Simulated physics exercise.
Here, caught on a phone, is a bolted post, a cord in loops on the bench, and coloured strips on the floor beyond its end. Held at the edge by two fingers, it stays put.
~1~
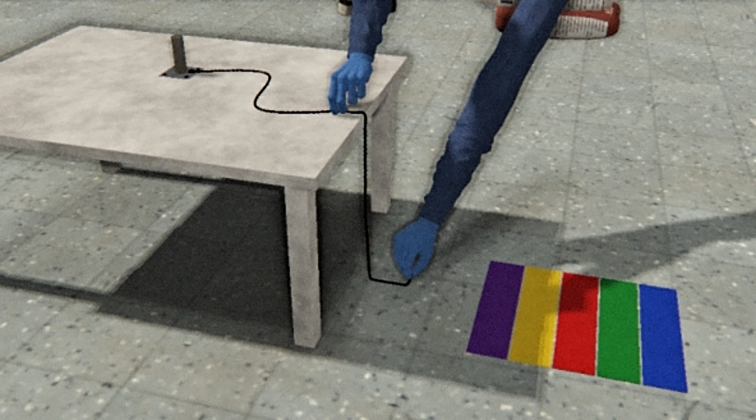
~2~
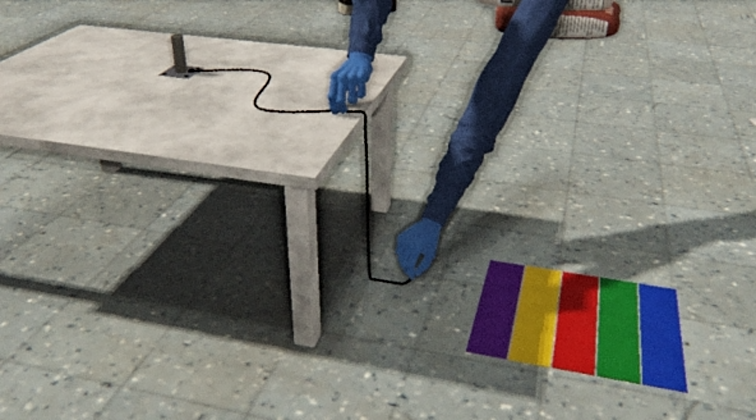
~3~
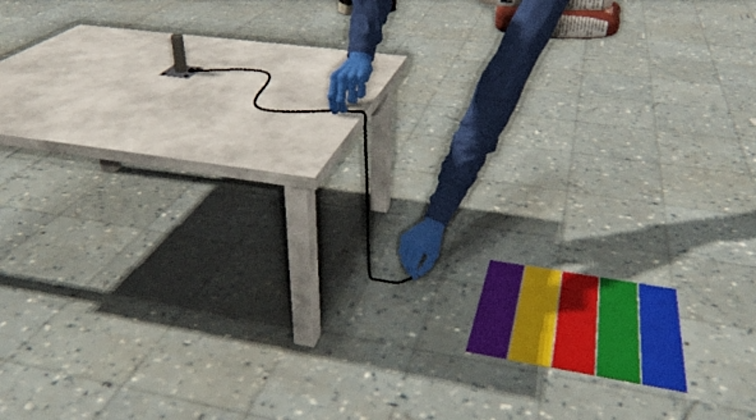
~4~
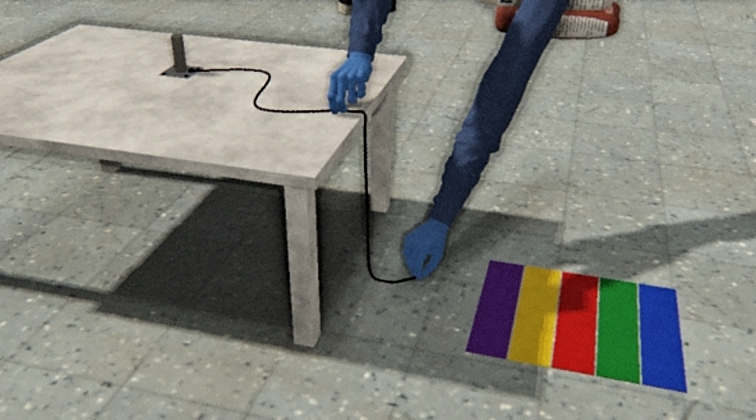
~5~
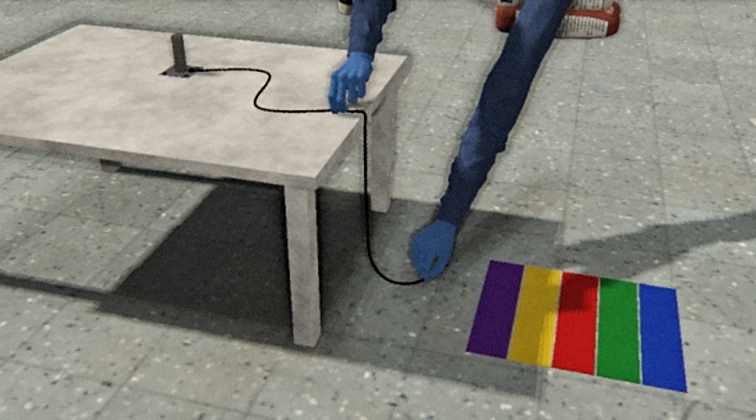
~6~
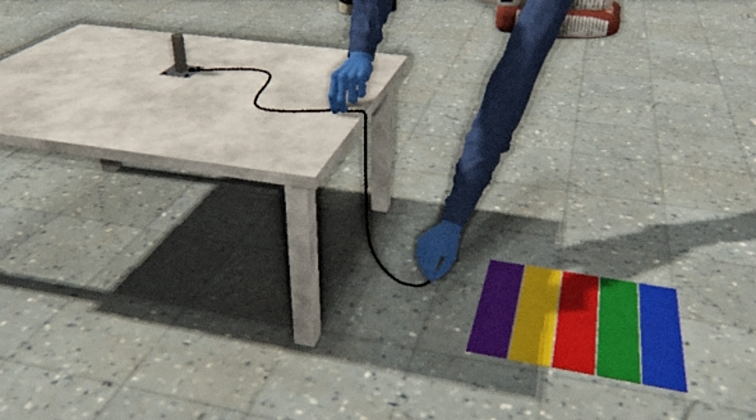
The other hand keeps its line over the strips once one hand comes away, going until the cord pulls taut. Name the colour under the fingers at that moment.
Green.
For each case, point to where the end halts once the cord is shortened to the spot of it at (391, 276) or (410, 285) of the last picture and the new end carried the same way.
Respectively (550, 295) and (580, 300).
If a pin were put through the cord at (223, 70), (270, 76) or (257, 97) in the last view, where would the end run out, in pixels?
Per try (px, approx.): (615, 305), (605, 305), (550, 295).
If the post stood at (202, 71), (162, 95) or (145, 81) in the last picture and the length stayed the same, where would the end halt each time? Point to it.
Estimated pixels per try: (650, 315); (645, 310); (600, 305).
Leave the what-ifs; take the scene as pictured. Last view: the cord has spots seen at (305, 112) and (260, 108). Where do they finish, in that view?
They go to (382, 122) and to (343, 103).
Soon after, end near (543, 295); over yellow.
After that, end near (594, 304); over red.
At the stop, end near (625, 309); over green. It gets as far as the green strip.
